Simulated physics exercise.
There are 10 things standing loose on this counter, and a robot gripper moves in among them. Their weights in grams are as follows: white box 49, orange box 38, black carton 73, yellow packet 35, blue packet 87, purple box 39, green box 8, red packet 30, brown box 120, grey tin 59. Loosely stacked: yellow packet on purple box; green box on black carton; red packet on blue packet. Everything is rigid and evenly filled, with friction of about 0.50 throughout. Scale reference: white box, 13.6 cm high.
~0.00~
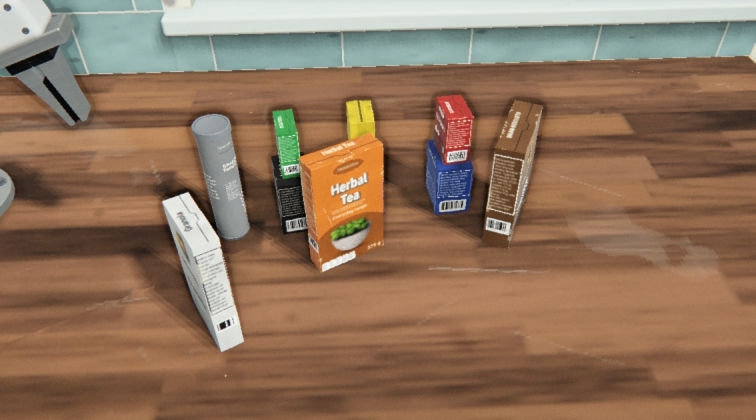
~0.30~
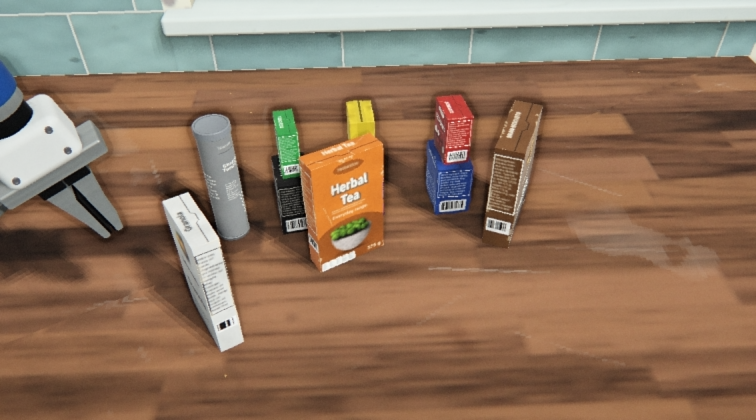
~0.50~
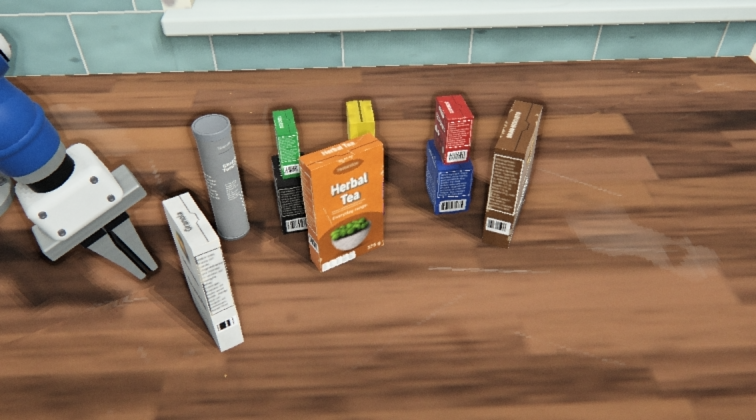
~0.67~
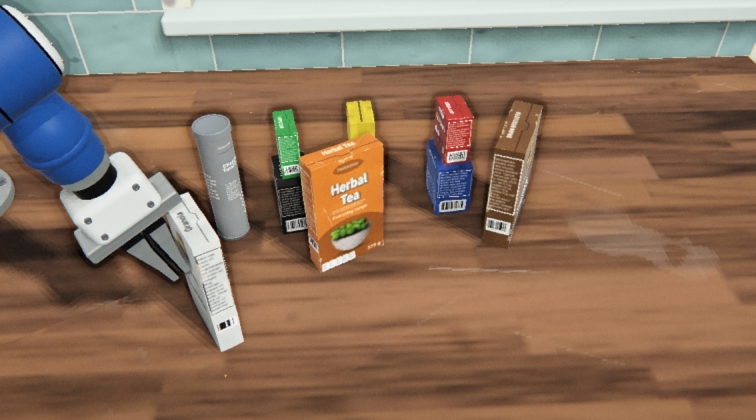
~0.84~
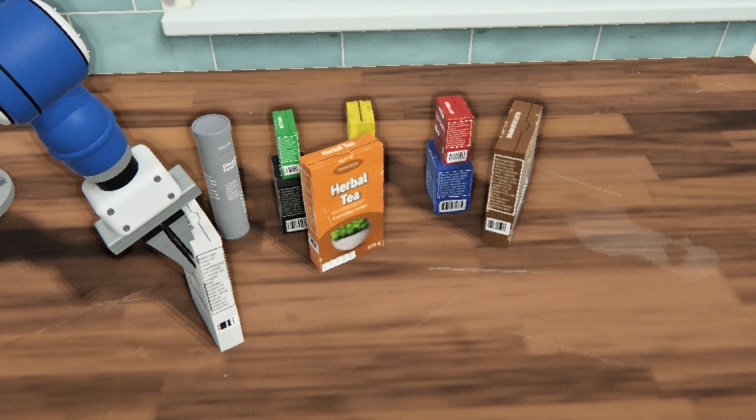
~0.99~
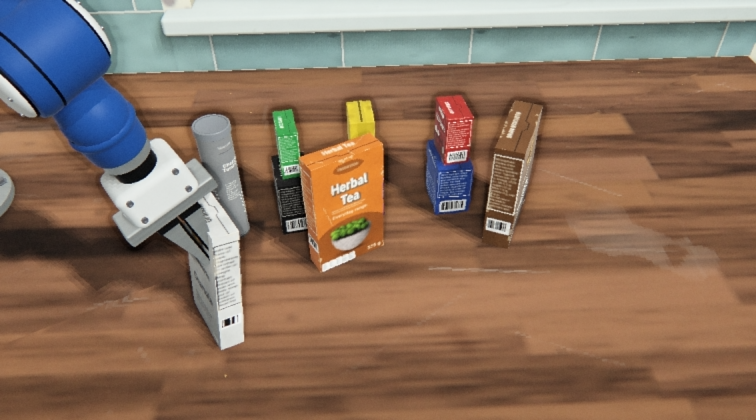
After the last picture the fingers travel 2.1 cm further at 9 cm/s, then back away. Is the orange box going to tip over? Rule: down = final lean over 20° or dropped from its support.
No, the orange box stays standing.
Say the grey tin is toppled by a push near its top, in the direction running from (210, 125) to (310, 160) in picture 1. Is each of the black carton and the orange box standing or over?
Black carton standing, orange box over.
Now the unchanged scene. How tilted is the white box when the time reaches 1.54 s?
Close to 90 degrees off vertical.
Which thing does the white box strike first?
The orange box.
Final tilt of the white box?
Roughly 90 degrees.
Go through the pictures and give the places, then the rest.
The first frame shows fingers at (64, 84); white box (205, 275) upright; orange box (345, 205).
The second frame shows fingers at (95, 196); white box (205, 275) upright; black carton (294, 193), yellow packet (361, 137).
The third frame shows fingers at (129, 239); white box (205, 275) upright; blue packet (448, 176).
The fourth frame shows fingers at (164, 243); white box (205, 275) upright; green box (287, 144), red packet (452, 130).
The fifth frame shows fingers at (182, 235); white box (206, 275) upright; brown box (512, 176), grey tin (223, 181).
The sixth frame shows fingers at (198, 228); white box (214, 270) leaning 7°; orange box (345, 205).
After 1.24 s, leaning white box 25°.
After 1.54 s, orange box and white box touch at 1.34 s; leaning white box 90°.
After 1.99 s, leaning white box 90°.
At rest, past 20° or fallen, white box. Standing, grey tin, black carton, purple box, blue packet, brown box, orange box, green box, red packet and yellow packet.
